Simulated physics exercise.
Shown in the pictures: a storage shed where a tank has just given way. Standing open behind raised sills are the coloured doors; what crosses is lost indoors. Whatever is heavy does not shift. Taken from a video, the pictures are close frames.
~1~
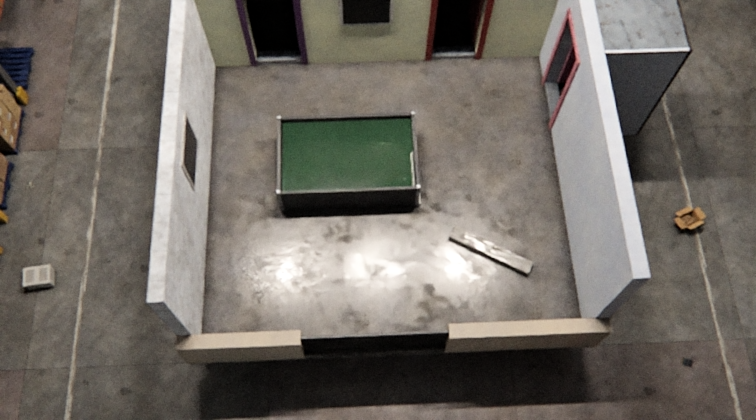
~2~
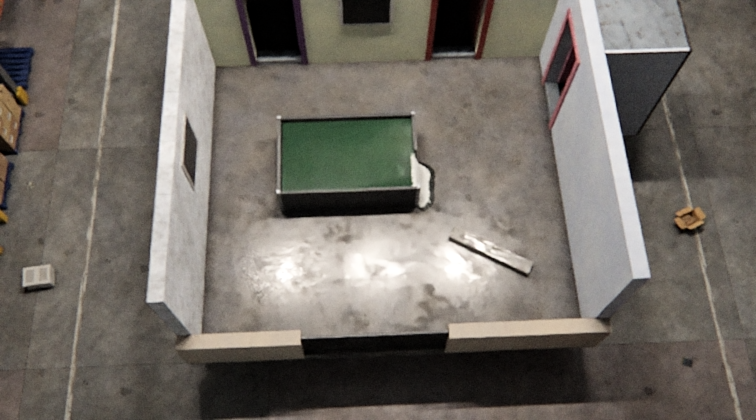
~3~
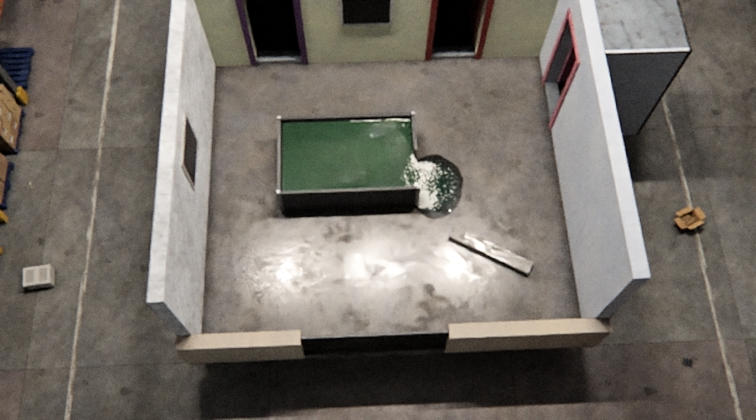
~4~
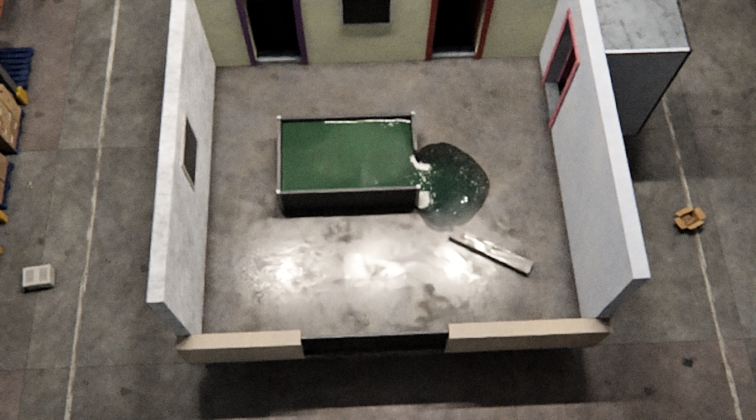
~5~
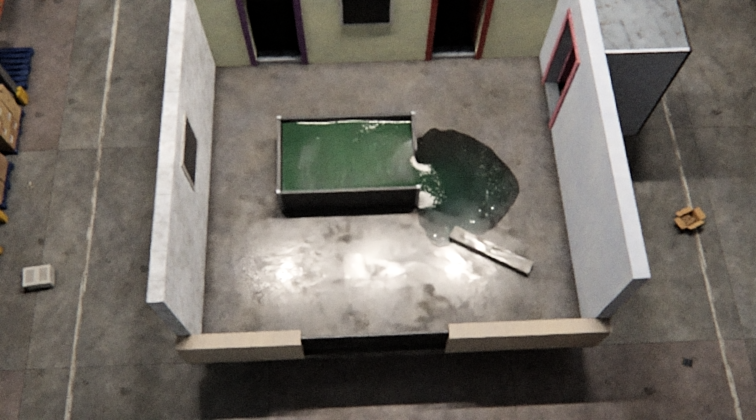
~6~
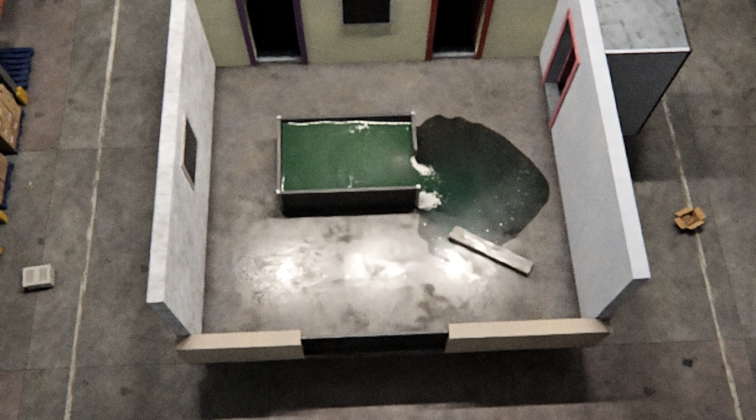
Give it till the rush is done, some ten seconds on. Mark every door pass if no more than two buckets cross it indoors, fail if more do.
Marks: Red door pass, purple door pass, pink door pass.
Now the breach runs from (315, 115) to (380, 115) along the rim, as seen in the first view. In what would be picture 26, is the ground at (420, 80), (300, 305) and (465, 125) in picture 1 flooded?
Respectively: Drenched, parched and drenched.
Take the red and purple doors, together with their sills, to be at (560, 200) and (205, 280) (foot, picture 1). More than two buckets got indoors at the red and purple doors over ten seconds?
As I see it, the red one crosses the line; the purple one remains short of it.
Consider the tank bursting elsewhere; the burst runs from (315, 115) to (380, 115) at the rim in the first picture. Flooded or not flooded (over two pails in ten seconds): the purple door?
Door by door: Purple crosses the line.
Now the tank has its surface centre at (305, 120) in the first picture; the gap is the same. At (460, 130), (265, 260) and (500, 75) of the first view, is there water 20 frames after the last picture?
Going through the three places: In the spill, out of reach, in the spill.
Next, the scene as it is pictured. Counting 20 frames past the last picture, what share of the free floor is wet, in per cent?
Around 40 percent of it.
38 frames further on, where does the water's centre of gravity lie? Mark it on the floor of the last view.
My reading is close to (424, 185).
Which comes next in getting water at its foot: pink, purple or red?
That's the pink-painted one.
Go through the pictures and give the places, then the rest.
The open tank at (347, 154) is whole and still, in the first picture.
Water pours out at (414, 179) and has run to (424, 205), in the second picture.
The front is at (457, 178), out from the gap at (414, 180), in the third picture.
The front is at (484, 191), out from the gap at (414, 181), in the fourth picture.
Water pours out at (414, 180) and has run to (513, 193), in the fifth picture.
The front is at (543, 198), out from the gap at (414, 180), in the sixth picture.
A moment on, water covers 20 % of the floor; the red door not reached, the purple door not reached, the pink door wet at the sill, nothing in.
Next, water covers 25 % of the floor; the red door not reached, the purple door not reached, the pink door wet at the sill, nothing in.
Then, water covers 40 % of the floor; the red door wet at the sill, nothing in, the purple door not reached, the pink door under two buckets in.
Later, water covers 85 % of the floor; the red door wet at the sill, nothing in, the purple door wet at the sill, nothing in, the pink door under two buckets in.
In the end, water covers 95 % of the floor; the red door wet at the sill, nothing in, the purple door wet at the sill, nothing in, the pink door under two buckets in.
